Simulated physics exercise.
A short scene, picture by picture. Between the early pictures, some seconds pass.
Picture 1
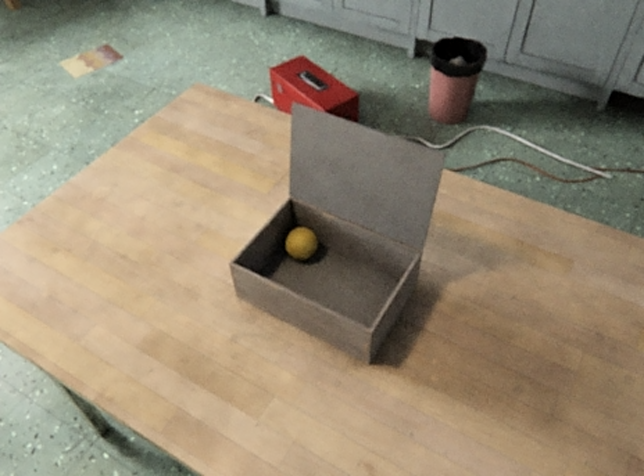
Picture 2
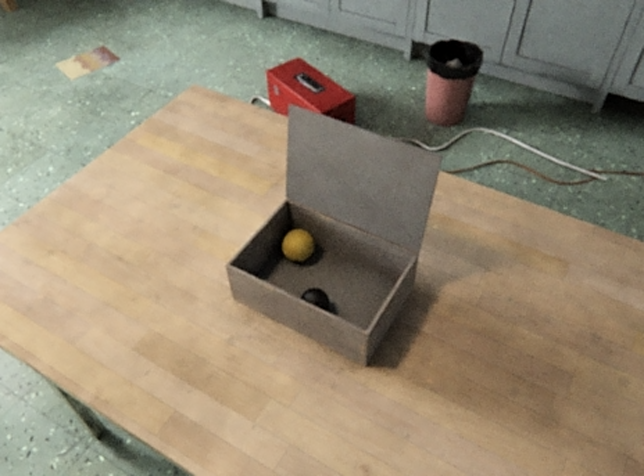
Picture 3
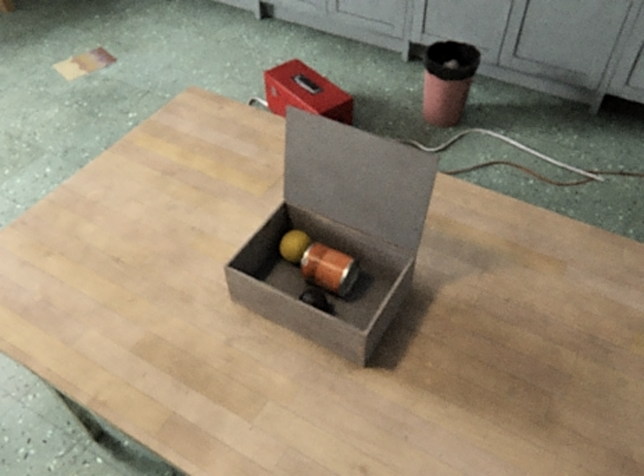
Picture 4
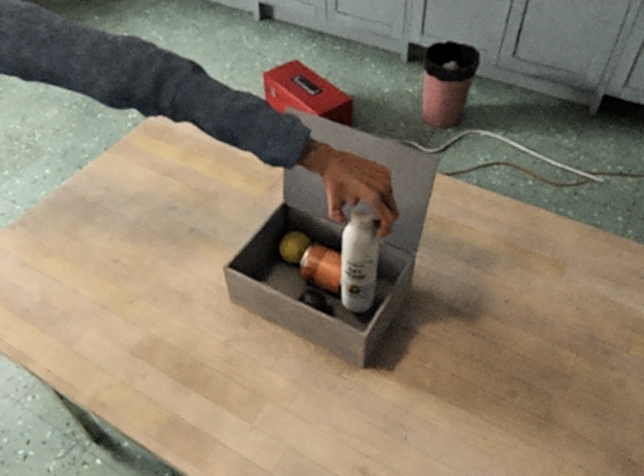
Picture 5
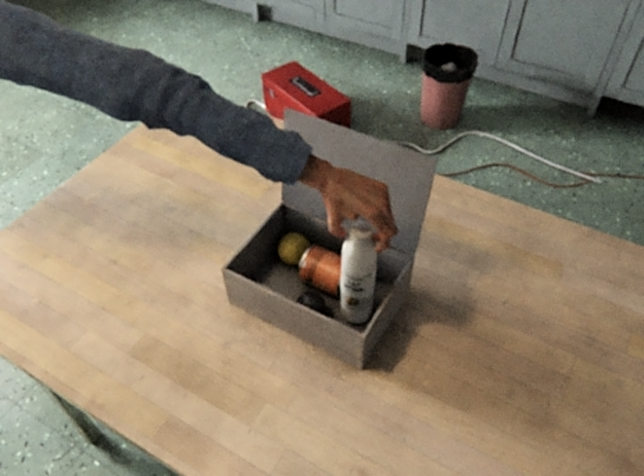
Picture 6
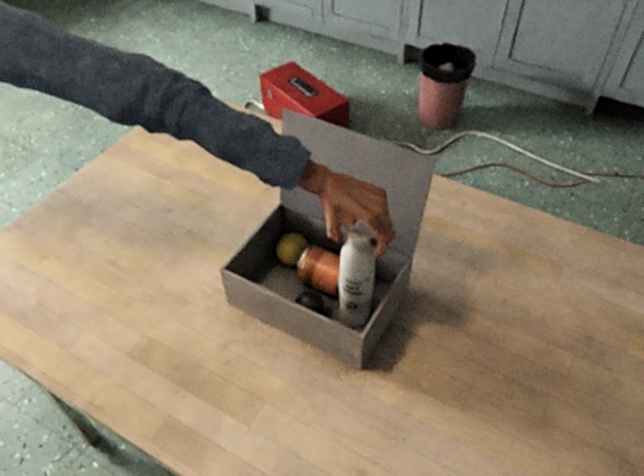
On a wooden table, an open box holding a yellow ball, a dark round object and an orange tin, a hand lowering in a white bottle.
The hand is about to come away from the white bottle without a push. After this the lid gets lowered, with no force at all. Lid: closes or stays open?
Looks to me like the lid is kept from shutting.
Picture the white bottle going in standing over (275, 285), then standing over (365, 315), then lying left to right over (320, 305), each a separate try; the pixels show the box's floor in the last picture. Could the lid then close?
Well, the first try leaves the lid standing open, the second leaves it standing open, and the third leaves it lying shut.
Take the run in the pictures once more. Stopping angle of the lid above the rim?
It stays some 20° above the rim.
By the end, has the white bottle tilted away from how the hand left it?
In the end, the white bottle winds up askew.
Then, 1.40 s on from there, lid 70° above the rim.
Then, 1.80 s on from there, lid 39° above the rim; white bottle turned 19° from how it was put near (347, 292).
In the end, lid 21° above the rim; toppled in the box, white bottle; the other 3 unmoved. At the end, from the last picture's camera, white bottle near (343, 303).
